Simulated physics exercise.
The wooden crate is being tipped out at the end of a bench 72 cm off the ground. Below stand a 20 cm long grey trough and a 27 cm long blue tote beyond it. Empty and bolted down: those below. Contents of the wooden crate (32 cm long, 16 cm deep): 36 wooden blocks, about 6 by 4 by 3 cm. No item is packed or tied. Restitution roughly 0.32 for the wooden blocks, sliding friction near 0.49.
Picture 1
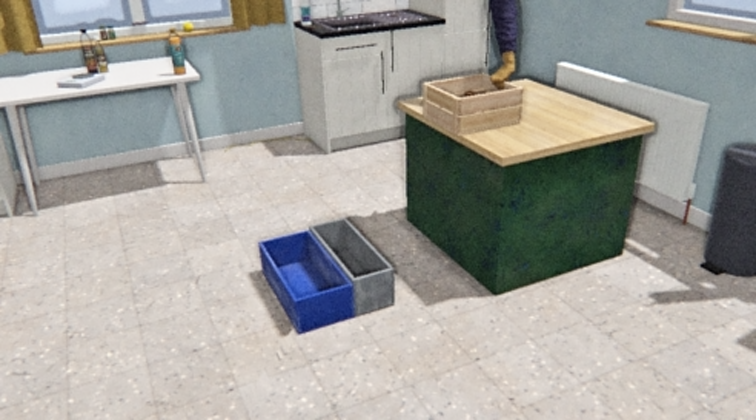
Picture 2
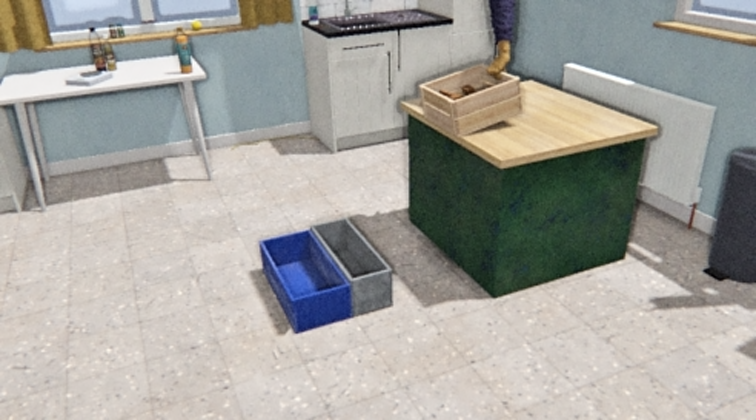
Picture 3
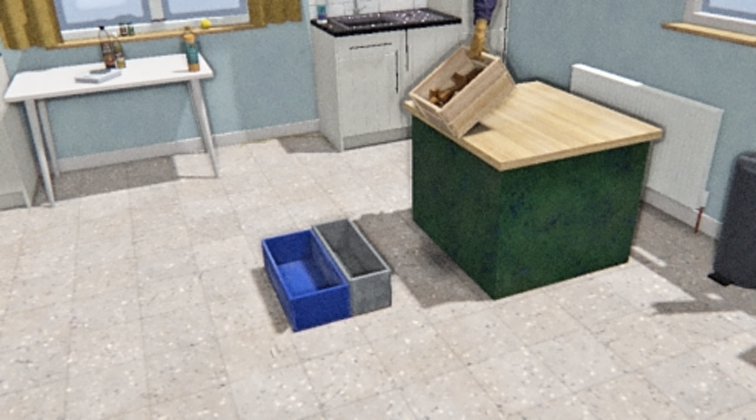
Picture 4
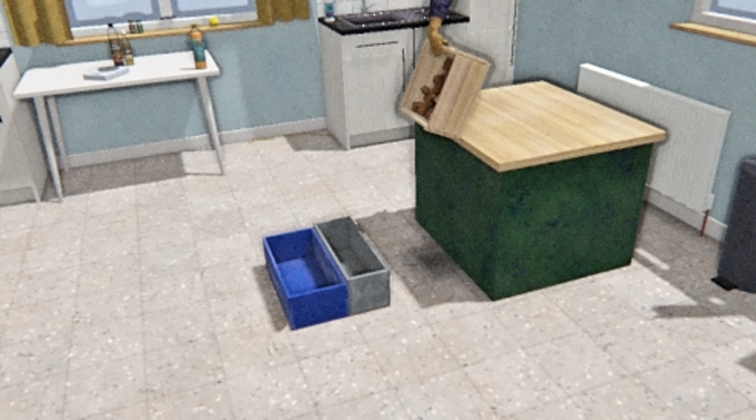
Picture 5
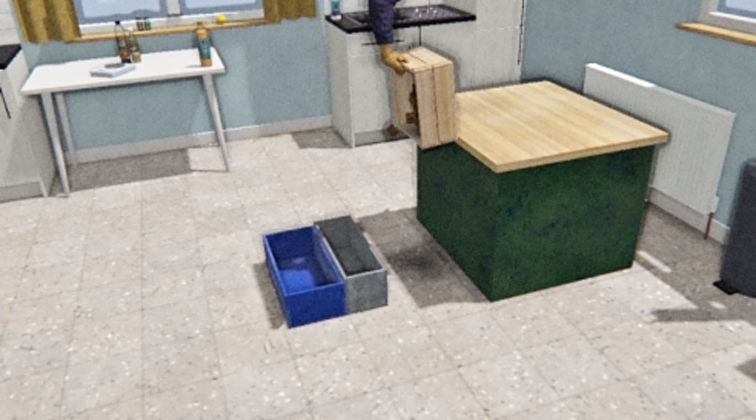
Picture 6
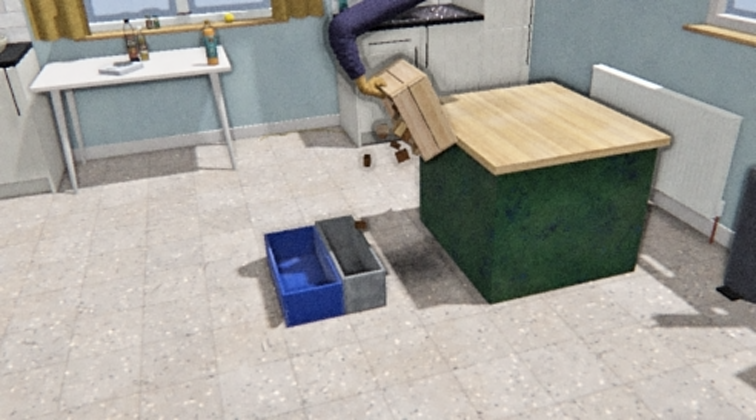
The footage shows a hand tilting a wooden crate at the edge of a green, wood-topped bench, with blue and grey containers on the floor below, then turning it past vertical as several small brown blocks drop out.
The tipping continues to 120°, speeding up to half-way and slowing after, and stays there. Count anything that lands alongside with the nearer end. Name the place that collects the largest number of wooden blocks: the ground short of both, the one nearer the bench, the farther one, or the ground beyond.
The place with the most is: Before.
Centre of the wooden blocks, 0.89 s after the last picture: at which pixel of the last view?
Estimated centre in the last picture: (383, 267).
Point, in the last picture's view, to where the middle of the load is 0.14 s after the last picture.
Roughly at pixel (397, 160).
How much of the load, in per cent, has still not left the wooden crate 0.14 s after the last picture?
Around 40 in a hundred is still inside.
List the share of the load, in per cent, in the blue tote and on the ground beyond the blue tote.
Around 0 per cent and 0 per cent, in that order.
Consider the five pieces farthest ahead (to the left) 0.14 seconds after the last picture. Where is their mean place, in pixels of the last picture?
I'd put them at about (352, 213).
Then, 0.14 s after the last picture, tilt 120°; 15 still in the wooden crate, 1 in the grey trough and 20 in the air.
Then, 0.32 s after the last picture, tilt 120°; 6 still in the wooden crate, 9 in the grey trough, 6 on the ground short of the grey trough and 15 in the air.
Then, 0.57 s after the last picture, tilt 120°; 10 in the grey trough, 19 on the ground short of the grey trough and 7 in the air.
Outcome (0.89 s after the last picture), 10 in the grey trough and 26 on the ground short of the grey trough.
